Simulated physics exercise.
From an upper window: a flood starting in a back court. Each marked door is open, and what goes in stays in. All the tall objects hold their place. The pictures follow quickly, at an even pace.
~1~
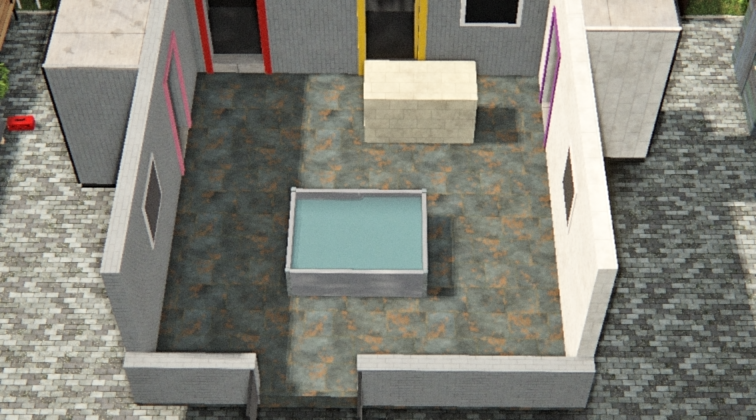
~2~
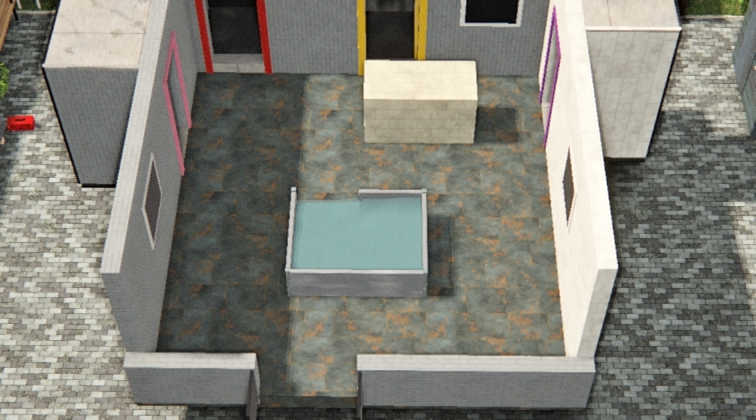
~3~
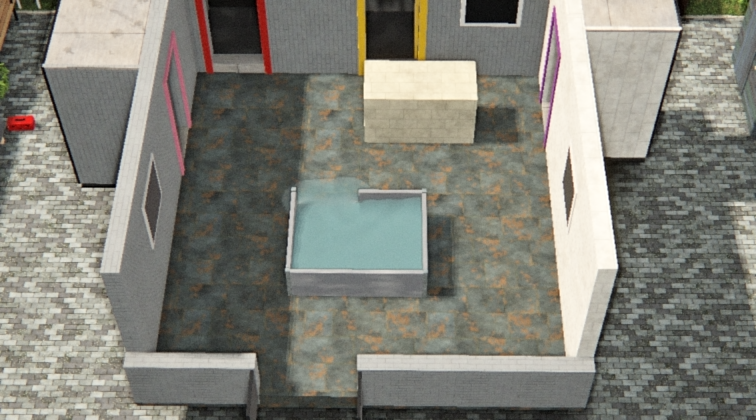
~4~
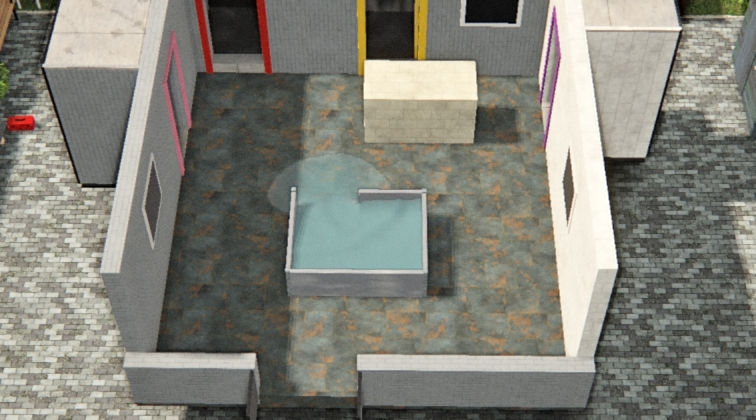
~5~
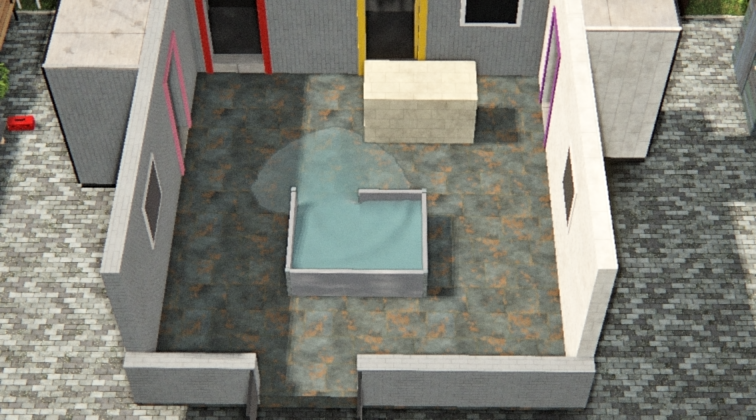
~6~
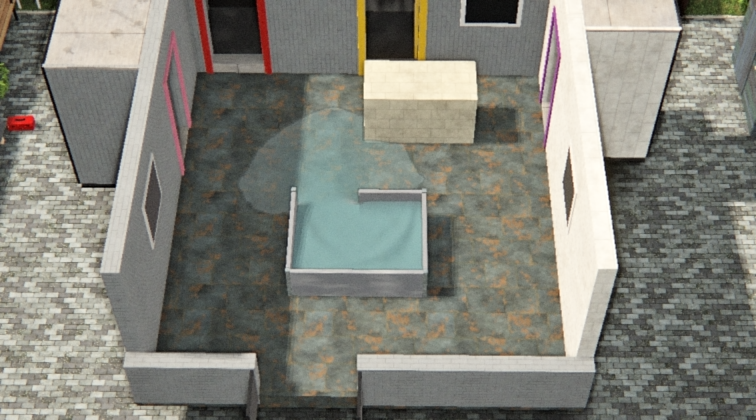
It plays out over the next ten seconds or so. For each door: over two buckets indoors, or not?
The purple door takes more than that; the pink door takes more than that; the red door stays under that; the yellow door stays under that.
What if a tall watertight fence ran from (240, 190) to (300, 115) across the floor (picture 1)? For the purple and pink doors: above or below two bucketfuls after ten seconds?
In short: Purple floods, pink takes less.
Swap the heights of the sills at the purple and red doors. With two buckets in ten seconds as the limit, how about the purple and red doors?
In short: The purple one stays under; the red one passes that mark.
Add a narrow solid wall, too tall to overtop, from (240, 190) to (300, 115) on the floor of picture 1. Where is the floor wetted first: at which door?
It is the yellow door.
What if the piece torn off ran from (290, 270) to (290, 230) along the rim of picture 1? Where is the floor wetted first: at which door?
First comes the pink-painted one.
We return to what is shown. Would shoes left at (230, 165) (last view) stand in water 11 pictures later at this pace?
Answer: Awash.
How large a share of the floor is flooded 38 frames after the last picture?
Roughly 65 per cent.
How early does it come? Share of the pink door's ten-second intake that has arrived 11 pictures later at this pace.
I make it 5 per cent.
A moment on, water covers 25 % of the floor; the purple door not reached, the pink door not reached, the red door not reached, the yellow door wet at the sill, nothing in.
Next, water covers 35 % of the floor; the purple door not reached, the pink door under two buckets in, the red door wet at the sill, nothing in, the yellow door wet at the sill, nothing in.
Then, water covers 45 % of the floor; the purple door wet at the sill, nothing in, the pink door under two buckets in, the red door under two buckets in, the yellow door under two buckets in.
Later, water covers 65 % of the floor; the purple door over two buckets in, the pink door over two buckets in, the red door under two buckets in, the yellow door under two buckets in.
In the end, water covers 95 % of the floor; the purple door over two buckets in, the pink door over two buckets in, the red door under two buckets in, the yellow door under two buckets in.
